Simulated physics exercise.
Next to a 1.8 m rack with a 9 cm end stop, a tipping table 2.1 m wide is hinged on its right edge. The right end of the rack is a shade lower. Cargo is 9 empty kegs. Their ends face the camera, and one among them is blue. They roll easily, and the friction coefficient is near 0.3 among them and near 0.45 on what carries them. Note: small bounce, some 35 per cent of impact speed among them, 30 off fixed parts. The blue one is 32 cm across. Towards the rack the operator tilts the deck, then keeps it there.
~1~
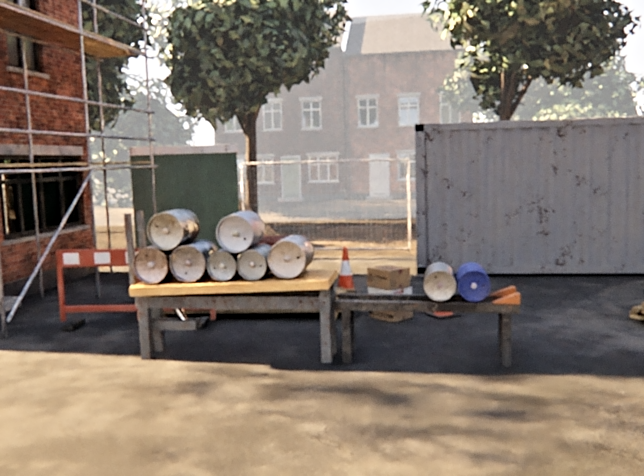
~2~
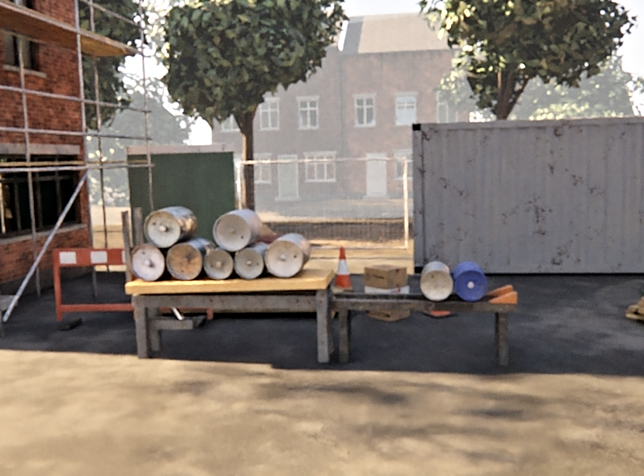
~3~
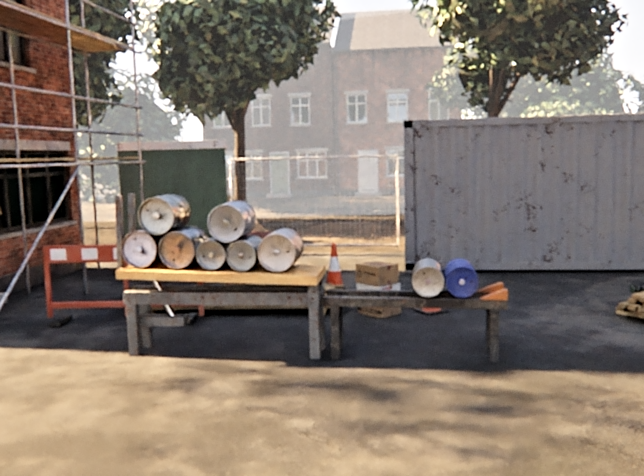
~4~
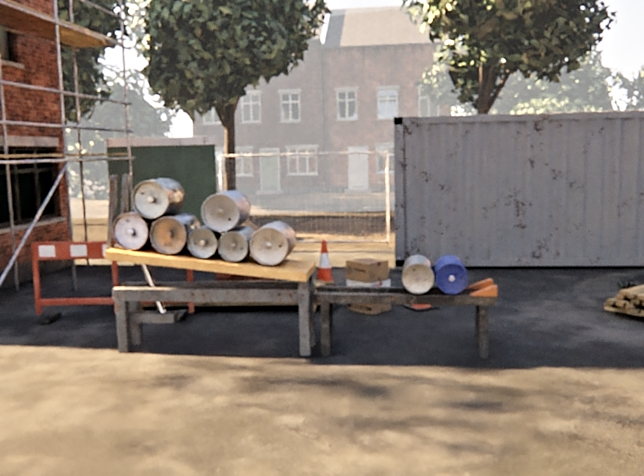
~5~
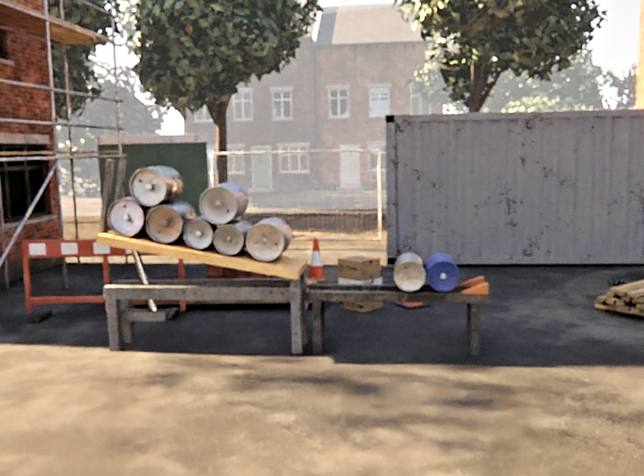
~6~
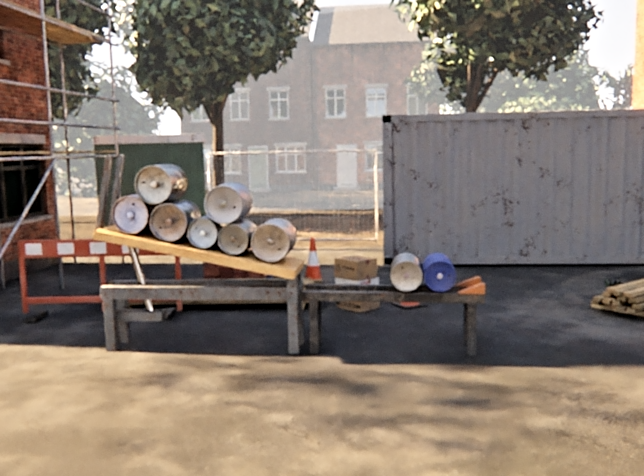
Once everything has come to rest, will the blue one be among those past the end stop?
Yes.
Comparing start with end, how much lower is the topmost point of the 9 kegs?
35 cm.
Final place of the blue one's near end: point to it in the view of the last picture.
Roughly (616, 341).
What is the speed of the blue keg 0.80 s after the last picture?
Reading: Roughly 0.0 m/s.
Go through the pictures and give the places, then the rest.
Blue (474, 287); deck tilted 2° back; stop top at (519, 296), in the first picture.
Blue (471, 286); deck tilted 2° back, in the second picture.
Blue (462, 283); deck tilted 2° to the rack, in the third picture.
Blue (452, 279); deck tilted 6° to the rack, in the fourth picture.
Blue (444, 277); deck tilted 10° to the rack, in the fifth picture.
Blue (440, 277); deck tilted 12° to the rack, in the sixth picture.
Then, 0.8 s past the sixth picture, blue is on the rack, 45 cm from the rack's far end; 0 past the stop so far.
Then, 1.9 s past the sixth picture, blue is beyond the stop and falling; 1 past the stop so far.
Finally (7.4 s after the last picture), blue is beyond the stop, on the ground; 4 past the stop so far.
